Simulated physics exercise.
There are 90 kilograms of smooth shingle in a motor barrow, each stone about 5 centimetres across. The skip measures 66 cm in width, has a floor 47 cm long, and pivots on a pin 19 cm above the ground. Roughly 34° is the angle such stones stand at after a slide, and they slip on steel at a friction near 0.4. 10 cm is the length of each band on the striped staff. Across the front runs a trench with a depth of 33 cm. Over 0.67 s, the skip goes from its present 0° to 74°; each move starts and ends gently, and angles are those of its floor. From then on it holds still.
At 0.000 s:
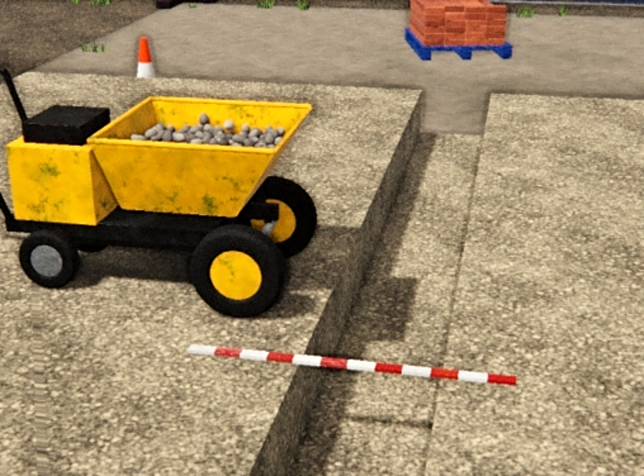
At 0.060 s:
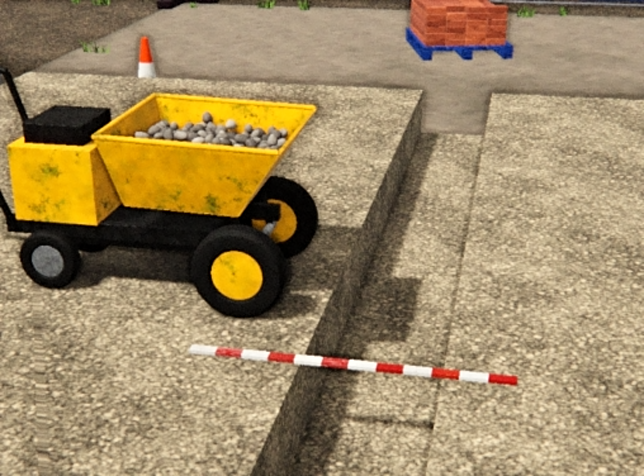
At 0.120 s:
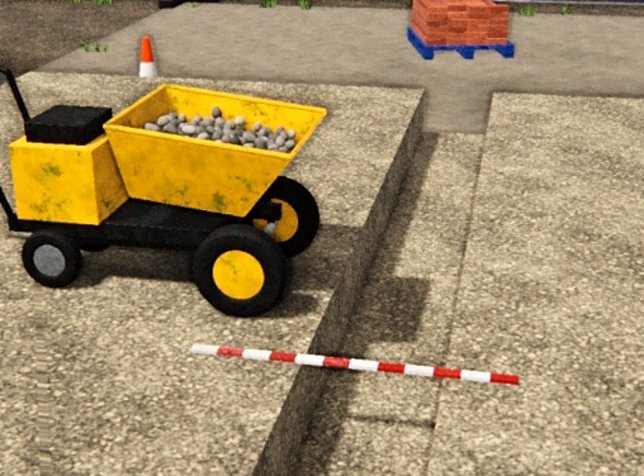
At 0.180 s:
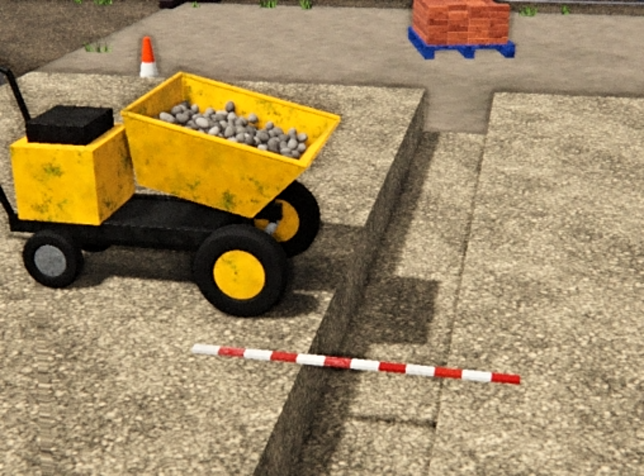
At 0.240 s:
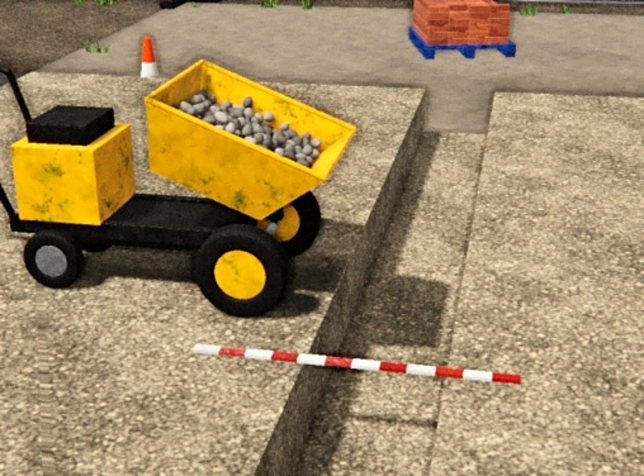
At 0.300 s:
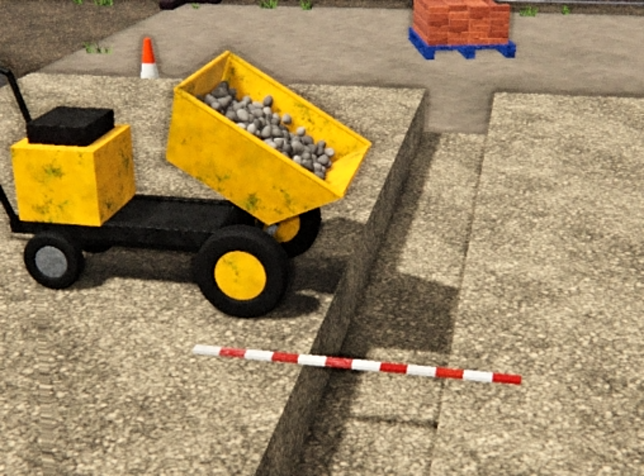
A yellow dumper beside a trench steadily tilts its skip of grey stones forward to the right.
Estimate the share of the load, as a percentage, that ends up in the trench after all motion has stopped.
Roughly 75 per cent of the load ends up there.
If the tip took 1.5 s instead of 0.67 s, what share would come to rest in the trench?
With that timing, about 95 per cent.
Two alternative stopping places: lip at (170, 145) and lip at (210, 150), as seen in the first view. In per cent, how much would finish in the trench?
The first start gives about 85 per cent, the second about 100.
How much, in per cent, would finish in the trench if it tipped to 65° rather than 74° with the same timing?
Then roughly 70 percent.
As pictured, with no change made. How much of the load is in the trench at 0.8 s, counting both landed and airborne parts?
About 30%.
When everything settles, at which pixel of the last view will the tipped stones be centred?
(433, 353).
After 0.5 s the floor is at 62°; 100 % in the skip; the foremost stones are at (365, 229).
After 0.8 s the floor is at 74°; 70 % in the skip, 29 % in the trench, 1 % past the trench; the foremost stones are at (464, 276).
After 1.1 s the floor is at 74°; 18 % in the skip, 56 % in the trench, 26 % past the trench; the foremost stones are at (629, 331).
After 3.1 s the floor is at 74°; 0 % in the skip, 75 % in the trench, 25 % past the trench; the foremost stones are past the picture's edge.
